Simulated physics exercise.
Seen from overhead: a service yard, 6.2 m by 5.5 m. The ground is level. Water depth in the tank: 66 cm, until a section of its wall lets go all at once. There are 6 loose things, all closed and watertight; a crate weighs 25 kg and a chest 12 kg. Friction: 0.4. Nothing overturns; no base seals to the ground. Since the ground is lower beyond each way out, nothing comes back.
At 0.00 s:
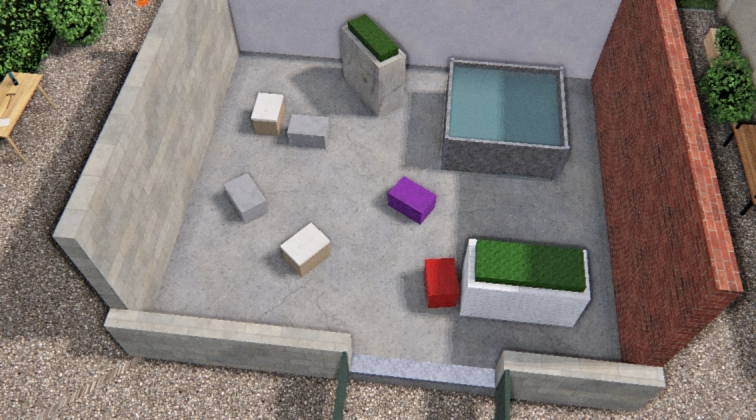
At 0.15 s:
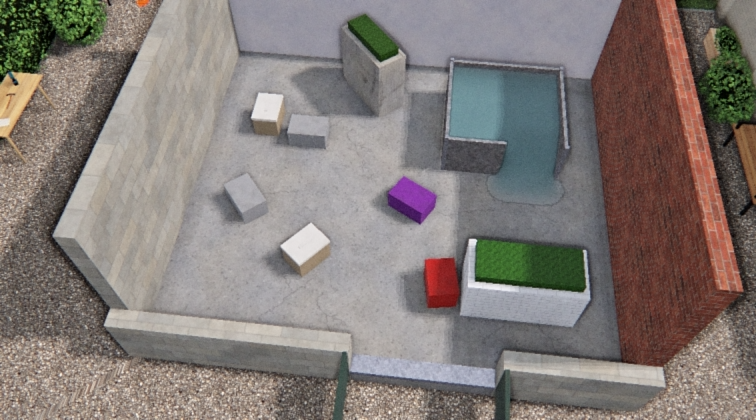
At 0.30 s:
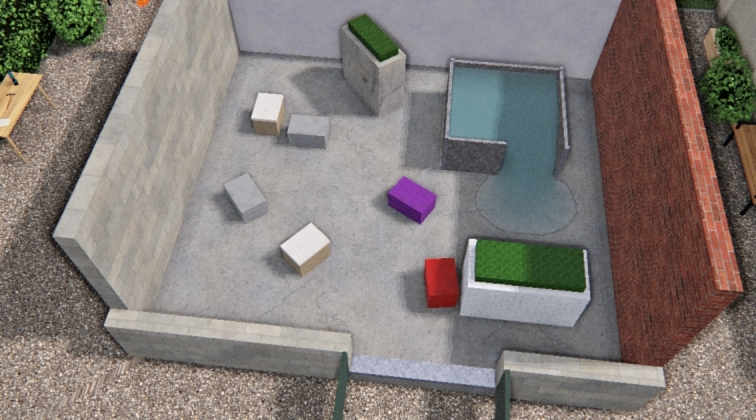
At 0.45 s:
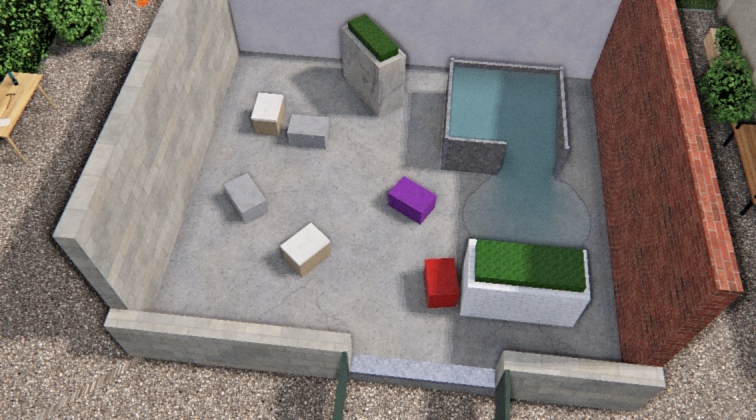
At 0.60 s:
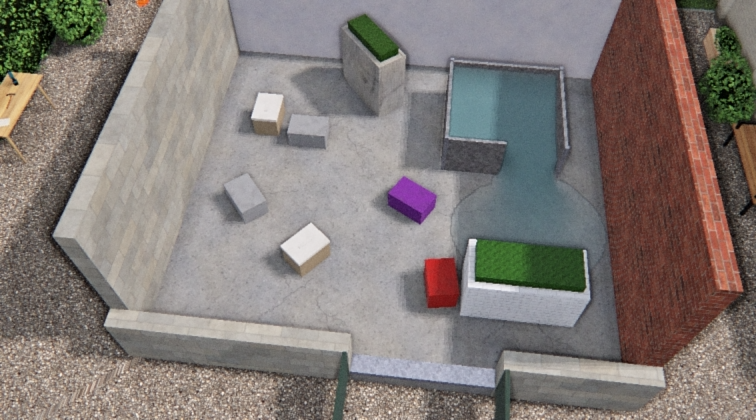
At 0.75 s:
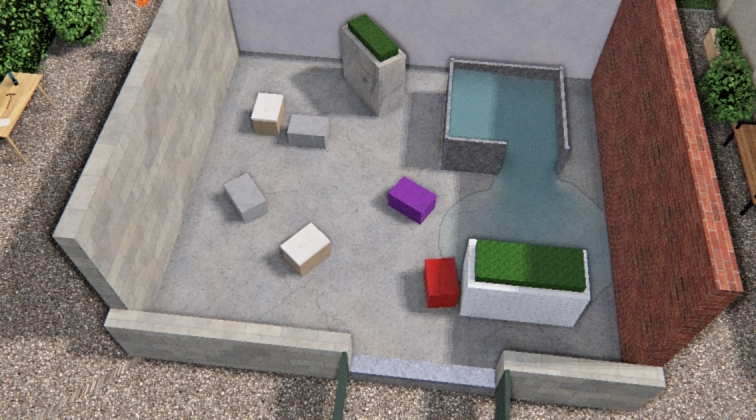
Water spreading from an opened gap in a raised tank across a walled yard, while the scattered boxes stay still.
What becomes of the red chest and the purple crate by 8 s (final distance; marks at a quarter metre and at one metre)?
Result: Red chest: Large shift. Purple crate: Negligible shift.
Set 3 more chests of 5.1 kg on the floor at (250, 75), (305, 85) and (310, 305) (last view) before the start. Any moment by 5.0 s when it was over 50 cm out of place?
First inside the limit, then inside the limit, then outside the limit.
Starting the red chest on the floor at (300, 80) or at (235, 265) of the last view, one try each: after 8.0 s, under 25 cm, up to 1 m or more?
Nearly still; swept far.
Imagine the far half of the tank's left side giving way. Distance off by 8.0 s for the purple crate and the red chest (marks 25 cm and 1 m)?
First the purple crate: It holds steady; as for the red chest, it holds steady.
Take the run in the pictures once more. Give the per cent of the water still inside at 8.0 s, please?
Remaining: Approx. 94 per cent.
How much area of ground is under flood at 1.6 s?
My estimate is roughly 9.5 m2.
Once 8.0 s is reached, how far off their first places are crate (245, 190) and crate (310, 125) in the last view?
20 cm and 0 cm, respectively.
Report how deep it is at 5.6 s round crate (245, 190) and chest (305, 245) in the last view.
First about 5 cm, second about 12 cm.
After 1.6 s the red chest is near (433, 288), 0.2 m from its start, aground; the purple crate is near (412, 194), 0.0 m from its start, aground; 0 of 6 are out; 0 afloat.
After 3.6 s the red chest is near (316, 311), 1.7 m from its start, afloat; the purple crate is near (412, 194), 0.0 m from its start, aground; 0 of 6 are out; 1 afloat.
After 5.6 s the red chest is near (178, 269), 3.5 m from its start, afloat; the purple crate is near (412, 194), 0.0 m from its start, aground; 0 of 6 are out; 2 afloat.
After 8.0 s the red chest is near (209, 197), 3.5 m from its start, afloat; the purple crate is near (412, 194), 0.0 m from its start, aground; 0 of 6 are out; 1 afloat.
